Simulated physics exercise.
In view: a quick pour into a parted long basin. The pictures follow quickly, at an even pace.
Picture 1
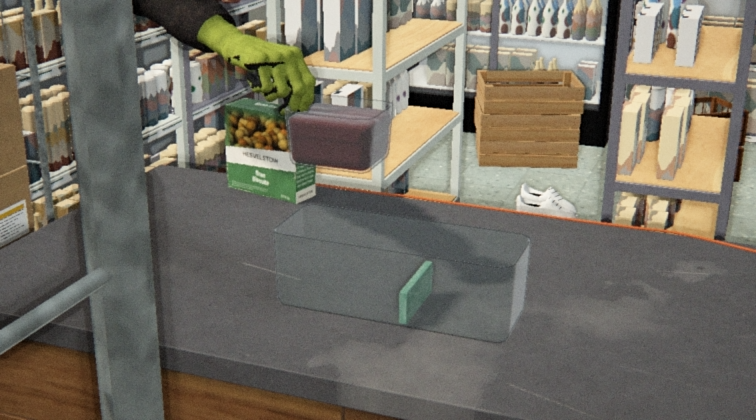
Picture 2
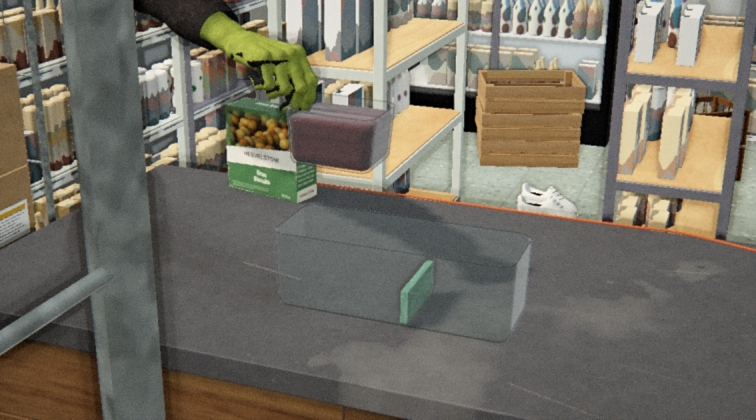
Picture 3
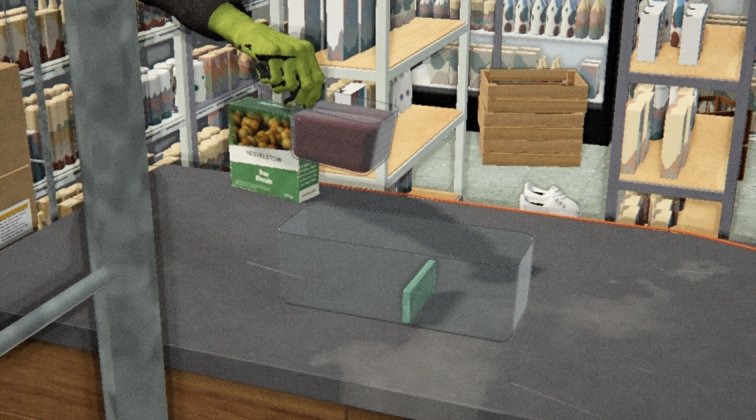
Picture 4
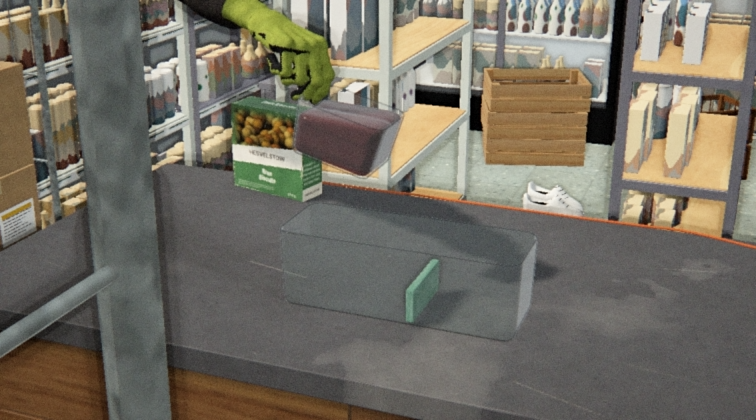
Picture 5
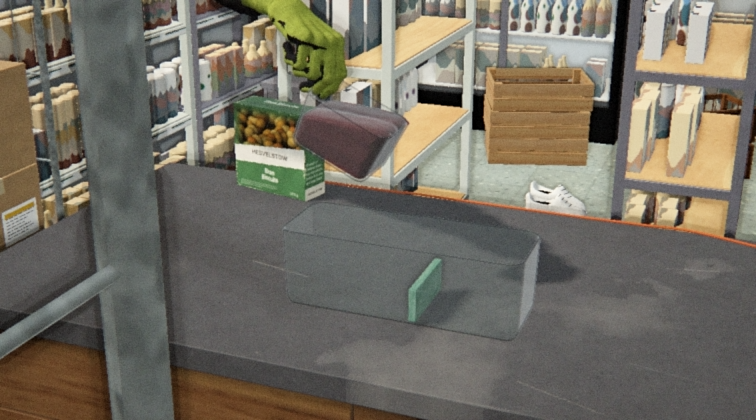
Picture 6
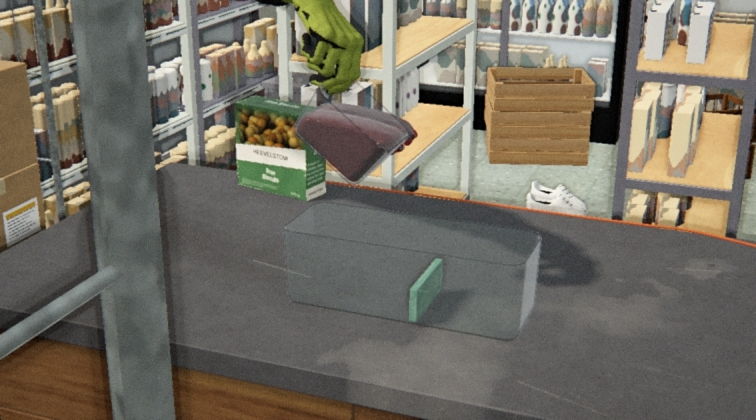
A green-gloved hand tilts a small dark container rightward above a clear divided basin.
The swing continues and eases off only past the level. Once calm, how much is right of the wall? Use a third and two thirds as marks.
It comes to between a third and two thirds.
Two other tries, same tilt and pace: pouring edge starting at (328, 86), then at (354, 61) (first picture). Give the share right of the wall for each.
Roughly 10 per cent, and 25 per cent.
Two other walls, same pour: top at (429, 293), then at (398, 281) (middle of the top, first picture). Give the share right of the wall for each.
Near 40 % and 60 %.
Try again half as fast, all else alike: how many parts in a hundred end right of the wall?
It comes to 70 per cent or so.
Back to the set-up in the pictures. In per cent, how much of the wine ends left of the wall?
Roughly 45 in a hundred.
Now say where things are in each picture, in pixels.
Tilt 0°; pouring edge (383, 113); surface from (301, 110) to (383, 119); the long basin's rim runs from (289, 218) to (523, 253); the wall's top is at (417, 277), in the first frame.
Tilt 2°; pouring edge (385, 114); surface from (303, 109) to (384, 119), in the second frame.
Tilt 7°; pouring edge (389, 117); surface from (307, 108) to (389, 120), in the third frame.
Tilt 15°; pouring edge (394, 124); surface from (311, 107) to (395, 121), in the fourth frame.
Tilt 25°; pouring edge (398, 132); surface from (314, 108) to (398, 126); 2 per cent is over the edge, in the fifth frame.
Tilt 37°; pouring edge (399, 143); surface from (314, 109) to (398, 135); 8 per cent is over the edge, in the sixth frame.
A moment on, the oblong tub is tipped right over and 15 per cent is still to pour, 7 is left of the wall and 35 right of it.
Next, the oblong tub is tipped right over and 0 per cent is still to pour, 42 is left of the wall and 44 right of it.
Then the oblong tub is tipped right over and 0 per cent is still to pour, 45 is left of the wall and 46 right of it.
Later the oblong tub is tipped right over and 0 per cent is still to pour, 46 is left of the wall and 46 right of it.
At rest 46 per cent lies left of the wall, 46 right of it and 9 outside.
